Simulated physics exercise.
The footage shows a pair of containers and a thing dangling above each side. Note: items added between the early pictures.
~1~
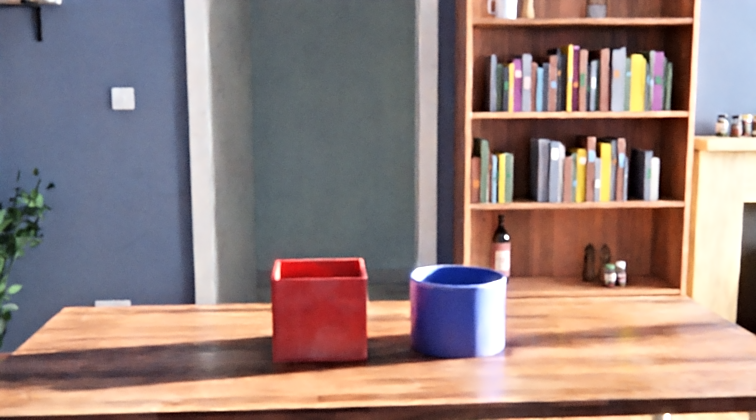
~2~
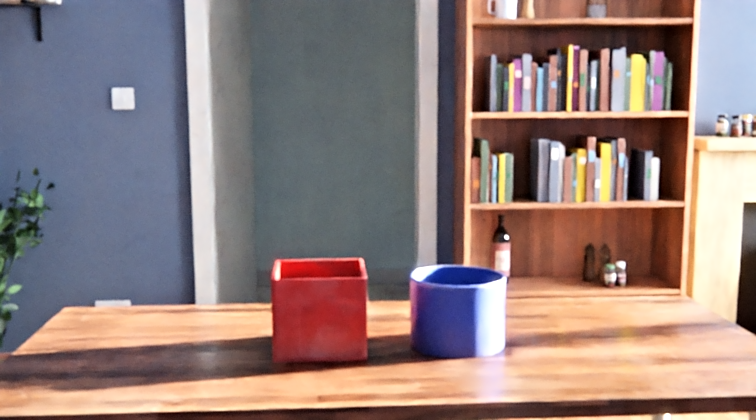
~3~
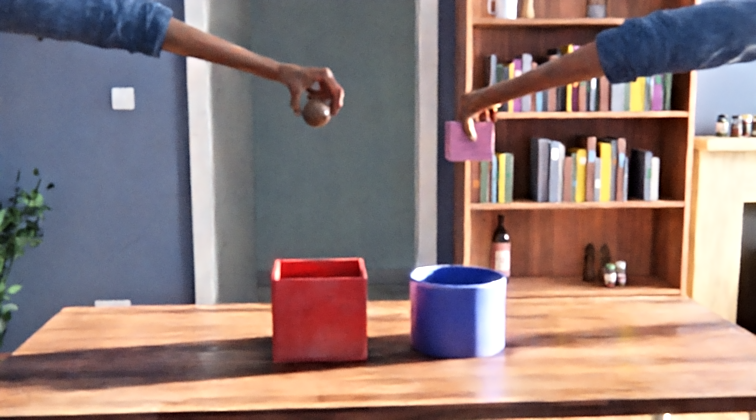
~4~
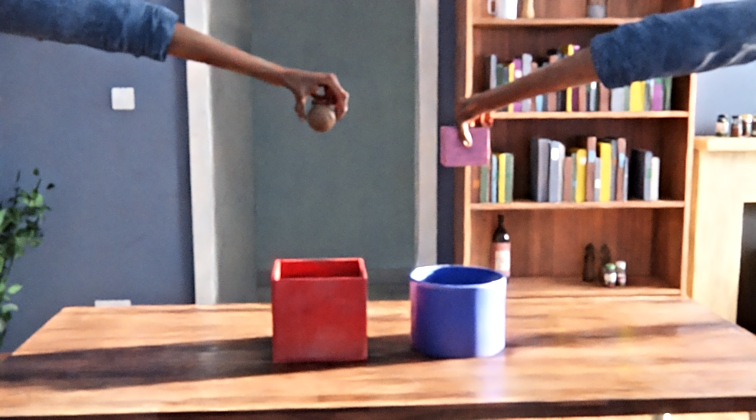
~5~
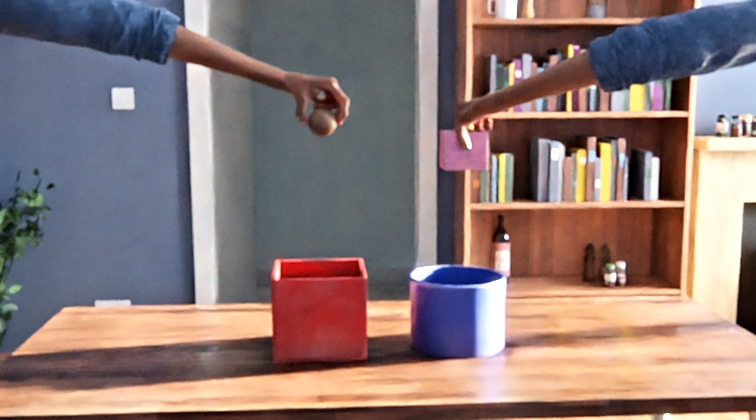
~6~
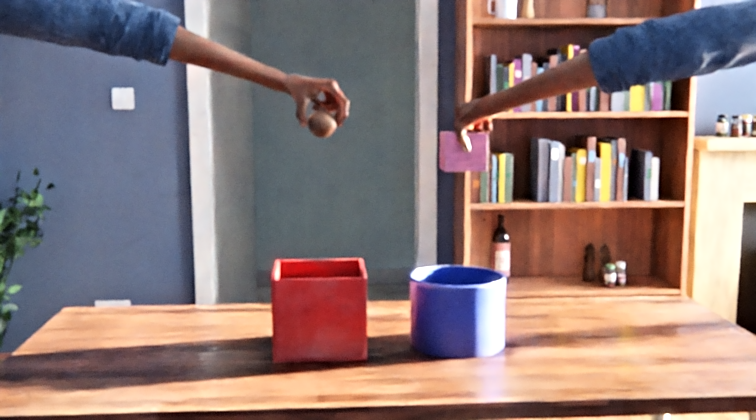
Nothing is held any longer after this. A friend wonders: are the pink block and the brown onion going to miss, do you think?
The pink block is contained, the brown onion is contained.
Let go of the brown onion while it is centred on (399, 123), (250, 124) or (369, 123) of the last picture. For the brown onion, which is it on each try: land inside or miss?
In that order, it is not caught; is not caught; ends up outside.
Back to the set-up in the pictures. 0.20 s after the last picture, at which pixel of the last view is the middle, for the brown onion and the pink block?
Predicted centres: Brown onion roughly (323, 185), pink block roughly (463, 211).
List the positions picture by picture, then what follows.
In the first picture, right pot (457, 310).
In the second picture, left crate (320, 308).
In the third picture, still on the way; pink block (469, 141); right pot (457, 310).
In the fourth picture, still on the way; brown onion (321, 118); left crate (320, 308).
In the fifth picture, still on the way; pink block (463, 150); right pot (457, 310).
In the sixth picture, in place, still held; pink block (463, 152); brown onion (322, 123); left crate (320, 308).
Then, 0.20 s after the last picture, pink block falling near (463, 211); brown onion falling near (323, 185).
At rest, the pink block lands inside, near (461, 323); the brown onion lands inside, near (325, 330).
